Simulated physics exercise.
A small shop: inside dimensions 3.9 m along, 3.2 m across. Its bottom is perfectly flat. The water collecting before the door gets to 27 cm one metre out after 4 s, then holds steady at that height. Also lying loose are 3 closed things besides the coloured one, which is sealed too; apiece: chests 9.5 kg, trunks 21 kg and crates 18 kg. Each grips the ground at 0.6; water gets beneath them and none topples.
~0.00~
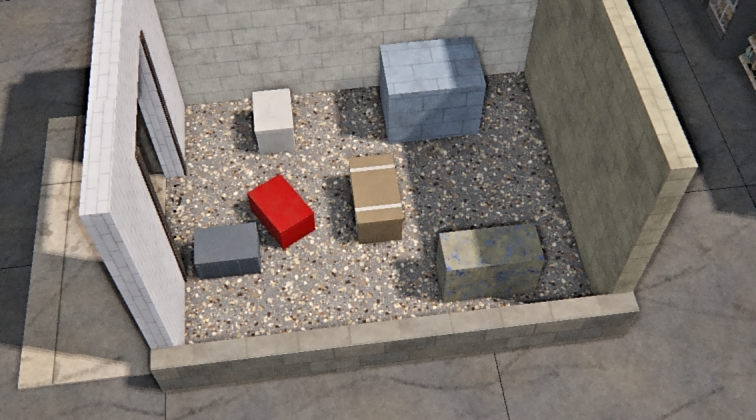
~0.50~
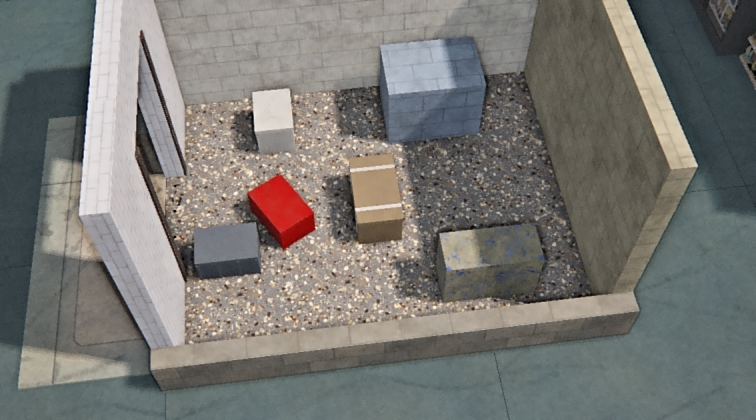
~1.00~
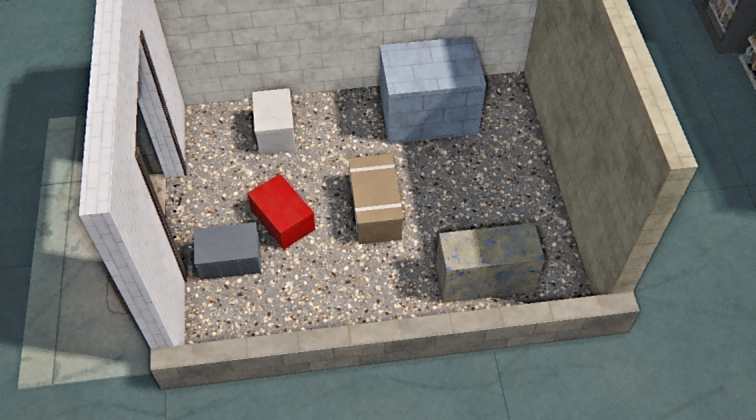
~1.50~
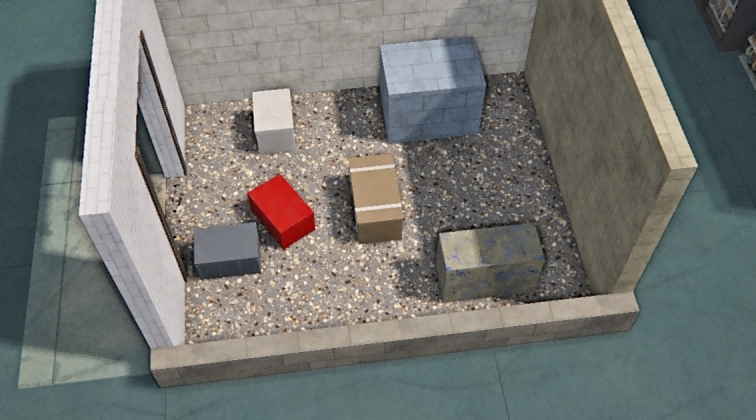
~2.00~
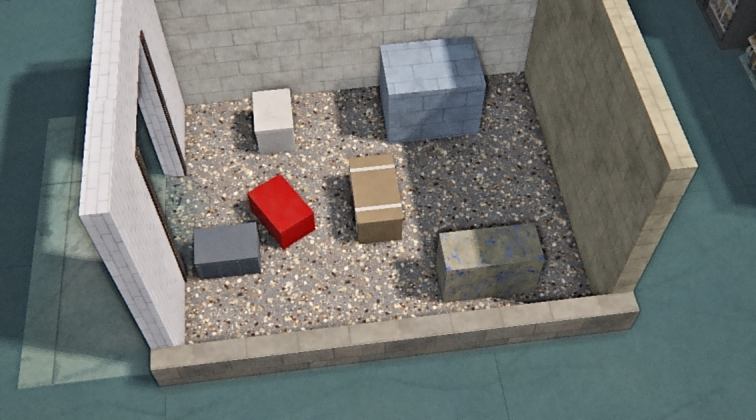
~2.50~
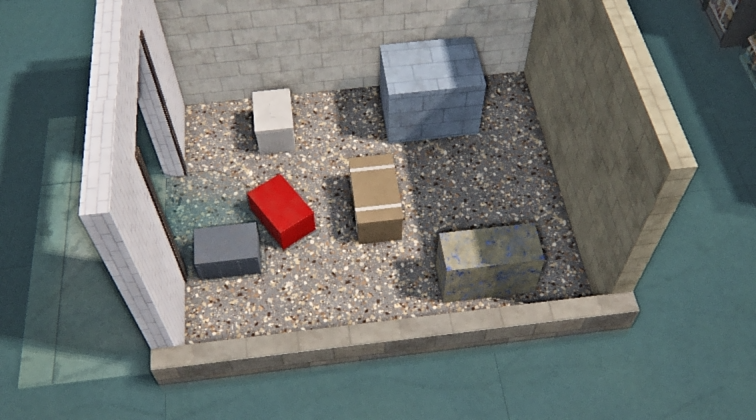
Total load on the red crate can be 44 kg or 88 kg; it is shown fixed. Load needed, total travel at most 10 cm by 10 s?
Higher.
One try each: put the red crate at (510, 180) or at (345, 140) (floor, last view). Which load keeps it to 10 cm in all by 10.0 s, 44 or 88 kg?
The big mass is needed; the small mass already works.
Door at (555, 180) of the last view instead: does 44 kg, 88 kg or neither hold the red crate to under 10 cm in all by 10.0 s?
Lab note: Upper mass required.
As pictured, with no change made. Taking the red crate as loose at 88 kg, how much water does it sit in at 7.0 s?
11 cm, roughly.
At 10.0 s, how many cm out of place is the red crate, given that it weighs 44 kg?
Around 80 centimetres out of place.
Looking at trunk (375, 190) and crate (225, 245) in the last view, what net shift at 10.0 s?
60 cm and 80 cm respectively.
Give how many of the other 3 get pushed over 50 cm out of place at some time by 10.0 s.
It adds up to 3.
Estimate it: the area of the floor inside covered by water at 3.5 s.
Around 3.0 m2 of it.
After 3.5 s the red crate would be 0 cm from its start with 44 kg and 0 cm from its start with 88 kg; 7 cm of water round it then.
After 4.5 s the red crate would be 5 cm from its start with 44 kg and 0 cm from its start with 88 kg; 9 cm of water round it then.
After 7.0 s the red crate would be 34 cm from its start with 44 kg and 0 cm from its start with 88 kg; 11 cm of water round it then.
After 10.0 s the red crate would be 89 cm from its start with 44 kg and 0 cm from its start with 88 kg; 17 cm of water round it then.
